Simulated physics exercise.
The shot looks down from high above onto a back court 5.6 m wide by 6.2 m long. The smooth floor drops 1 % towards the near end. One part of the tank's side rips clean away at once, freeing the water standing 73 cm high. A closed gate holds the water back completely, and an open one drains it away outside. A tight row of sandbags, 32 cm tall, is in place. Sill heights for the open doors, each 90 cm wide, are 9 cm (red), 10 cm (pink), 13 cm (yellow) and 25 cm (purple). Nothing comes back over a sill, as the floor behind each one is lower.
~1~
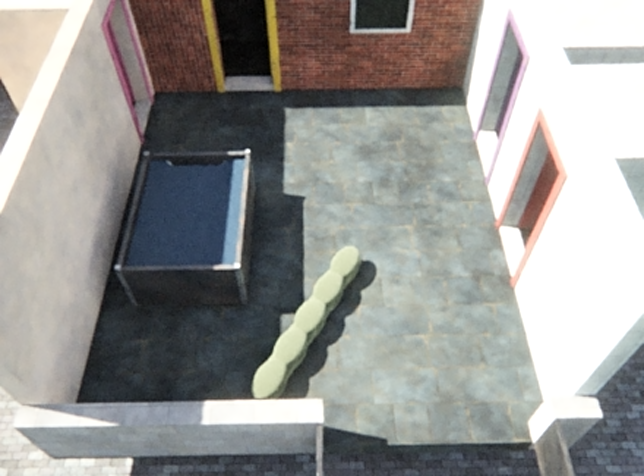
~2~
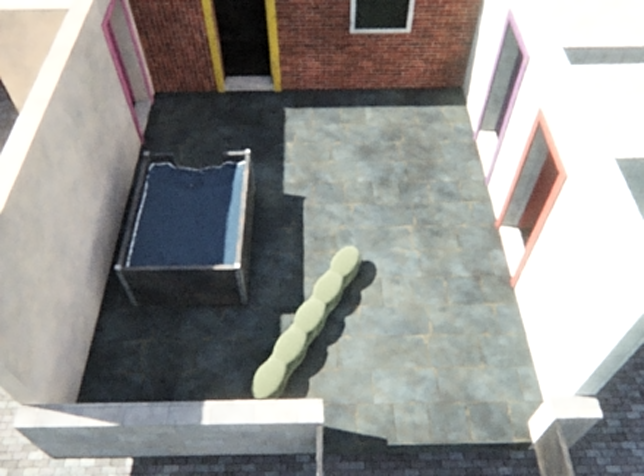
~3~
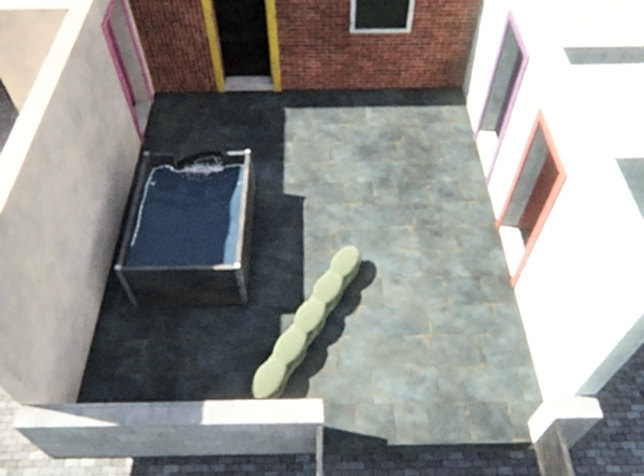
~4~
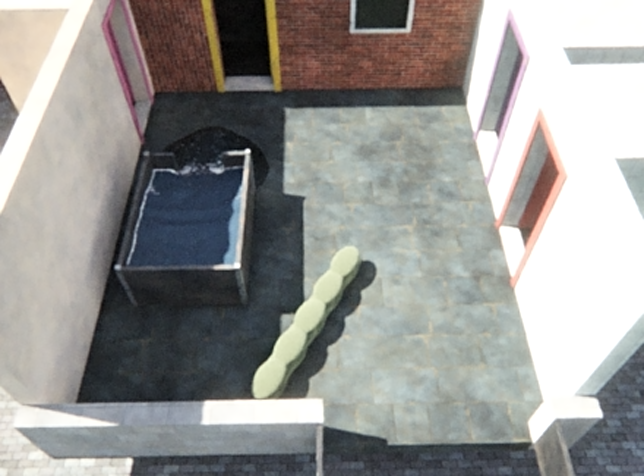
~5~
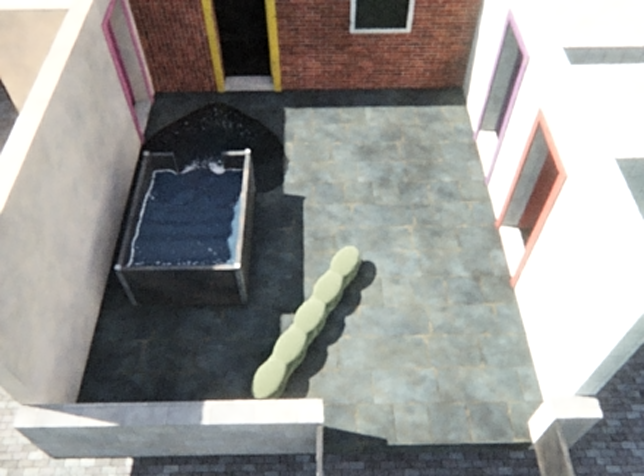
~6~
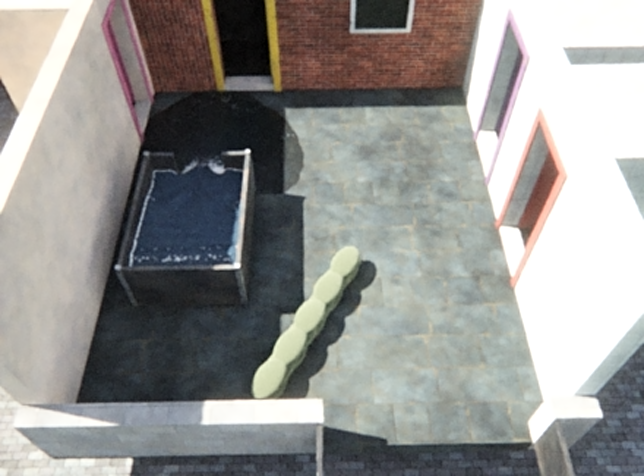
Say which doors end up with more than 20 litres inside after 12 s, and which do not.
The red door lets in a smaller amount than the limit, the pink door lets in a larger amount than the limit, the yellow door lets in a larger amount than the limit, the purple door lets in a smaller amount than the limit.
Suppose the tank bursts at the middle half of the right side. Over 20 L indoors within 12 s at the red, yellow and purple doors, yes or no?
Red door surpasses it, yellow door doesn't reach it, purple door doesn't reach it.
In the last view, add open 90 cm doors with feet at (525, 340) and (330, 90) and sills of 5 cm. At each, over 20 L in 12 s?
In turn: Short of it, beyond it.
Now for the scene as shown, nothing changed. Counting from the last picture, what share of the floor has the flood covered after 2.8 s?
Wet share: About 35 %.
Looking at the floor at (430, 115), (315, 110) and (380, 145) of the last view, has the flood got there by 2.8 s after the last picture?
First spot soaked, second soaked, third soaked.
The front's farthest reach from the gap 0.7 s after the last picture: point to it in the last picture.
Somewhere around (344, 90).
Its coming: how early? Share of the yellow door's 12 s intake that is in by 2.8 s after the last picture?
Estimate: Around 90 per cent.
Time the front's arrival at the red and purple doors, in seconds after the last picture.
Red 3.6 s, purple 2.6 s.
Then, 0.7 s after the last picture water covers 25 % of the floor and is deepest (42 cm) near (154, 99); red door not reached, pink door 16 cm at the sill, 1 L in, yellow door 25 cm at the sill, 24 L in, purple door not reached.
Then, 1.5 s after the last picture water covers 25 % of the floor and is deepest (28 cm) near (180, 118); red door not reached, pink door 22 cm at the sill, 30 L in, yellow door 26 cm at the sill, 70 L in, purple door not reached.
Then, 2.8 s after the last picture water covers 35 % of the floor and is deepest (20 cm) near (200, 187); red door not reached, pink door 16 cm at the sill, 86 L in, yellow door 17 cm at the sill, 111 L in, purple door 5 cm at the sill, 0 L in.
Then, 6.3 s after the last picture water covers 75 % of the floor and is deepest (11 cm) near (549, 420); red door 5 cm at the sill, 0 L in, pink door 10 cm at the sill, 135 L in, yellow door 9 cm at the sill, 126 L in, purple door 9 cm at the sill, 0 L in.
Then, 11.3 s after the last picture water covers 90 % of the floor and is deepest (8 cm) near (549, 420); red door 4 cm at the sill, 0 L in, pink door 5 cm at the sill, 135 L in, yellow door 4 cm at the sill, 126 L in, purple door 5 cm at the sill, 0 L in.
